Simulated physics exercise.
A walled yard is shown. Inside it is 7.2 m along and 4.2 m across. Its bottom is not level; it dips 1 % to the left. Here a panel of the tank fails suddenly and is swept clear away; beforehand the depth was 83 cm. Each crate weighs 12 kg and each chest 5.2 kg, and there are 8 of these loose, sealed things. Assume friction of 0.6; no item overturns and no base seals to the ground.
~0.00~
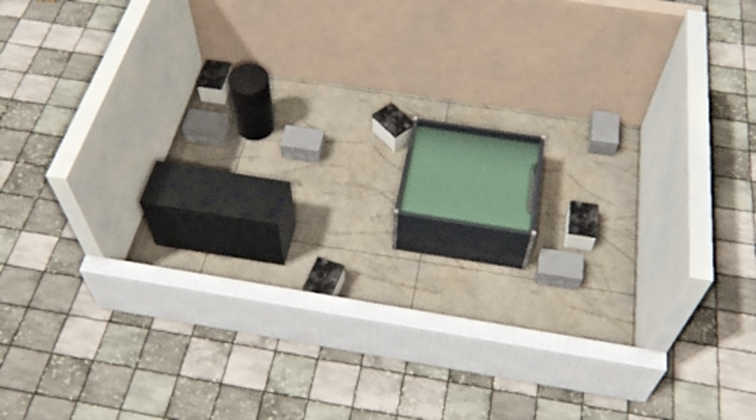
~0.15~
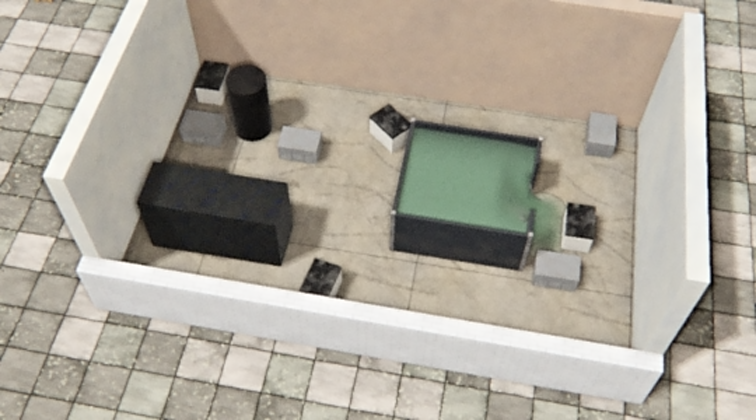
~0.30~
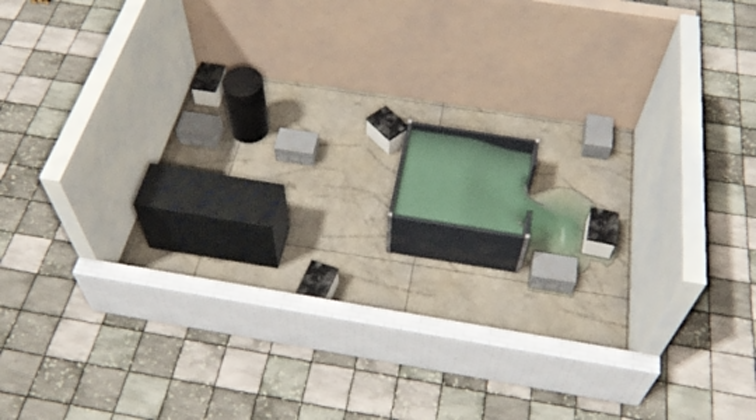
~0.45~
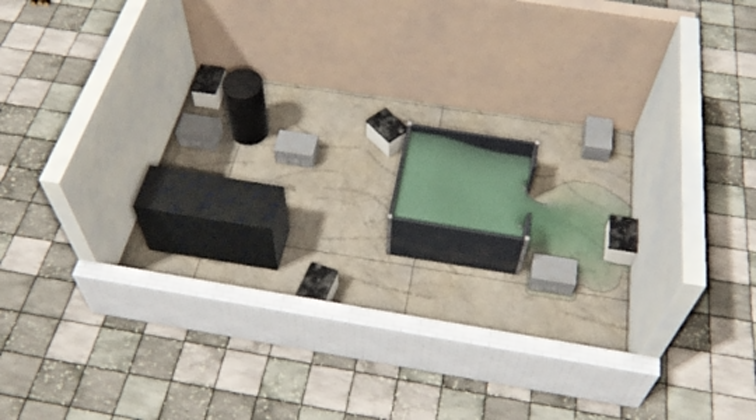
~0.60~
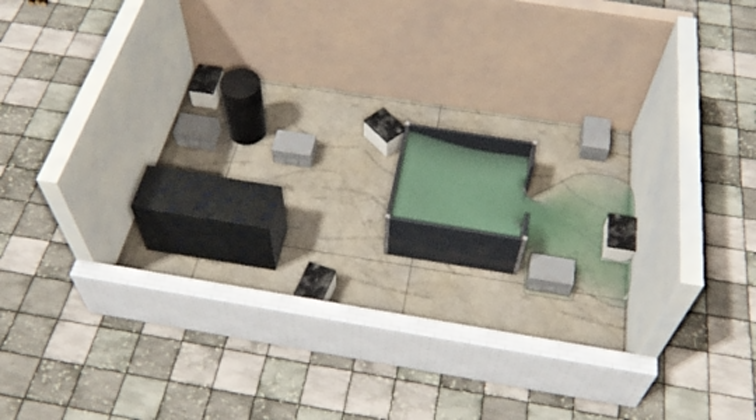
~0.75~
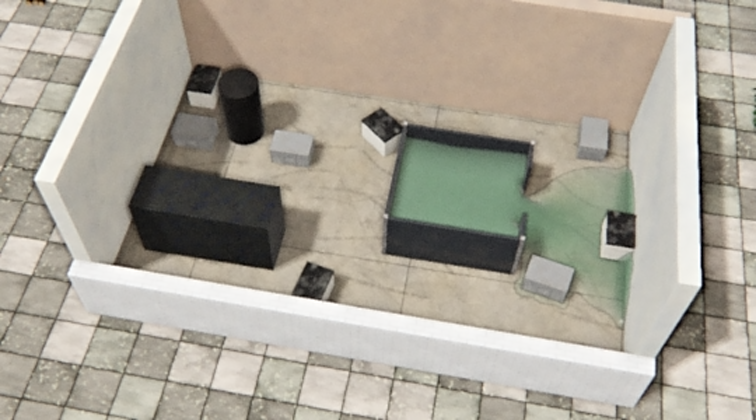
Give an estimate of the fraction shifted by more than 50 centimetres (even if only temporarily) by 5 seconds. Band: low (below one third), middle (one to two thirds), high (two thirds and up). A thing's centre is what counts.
Middle.
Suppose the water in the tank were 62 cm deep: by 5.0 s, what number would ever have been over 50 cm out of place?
In that case the number is 4.
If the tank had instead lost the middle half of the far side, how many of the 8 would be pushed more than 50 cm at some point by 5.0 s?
Then it comes to 7.
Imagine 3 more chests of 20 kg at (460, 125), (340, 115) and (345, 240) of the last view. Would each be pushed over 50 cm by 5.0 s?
Well, in turn they are above that, above that and below that.
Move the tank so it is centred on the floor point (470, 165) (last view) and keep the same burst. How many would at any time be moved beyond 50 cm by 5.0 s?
So the tally would be 4.
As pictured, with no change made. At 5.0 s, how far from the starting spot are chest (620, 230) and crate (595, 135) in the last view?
Shifts in order: 80 cm; 450 cm.
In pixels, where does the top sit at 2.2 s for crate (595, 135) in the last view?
My estimate: Around (522, 145).
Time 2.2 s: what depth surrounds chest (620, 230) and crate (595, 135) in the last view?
Depth approx. 29 cm / 4 cm.
After 1.1 s 1 of 8 are over 50 cm from their spots; 1 afloat.
After 2.2 s 2 of 8 are over 50 cm from their spots; 1 afloat.
After 3.5 s 4 of 8 are over 50 cm from their spots; 5 afloat.
After 5.0 s 4 of 8 are over 50 cm from their spots, and 4 have been at some point; 7 afloat.
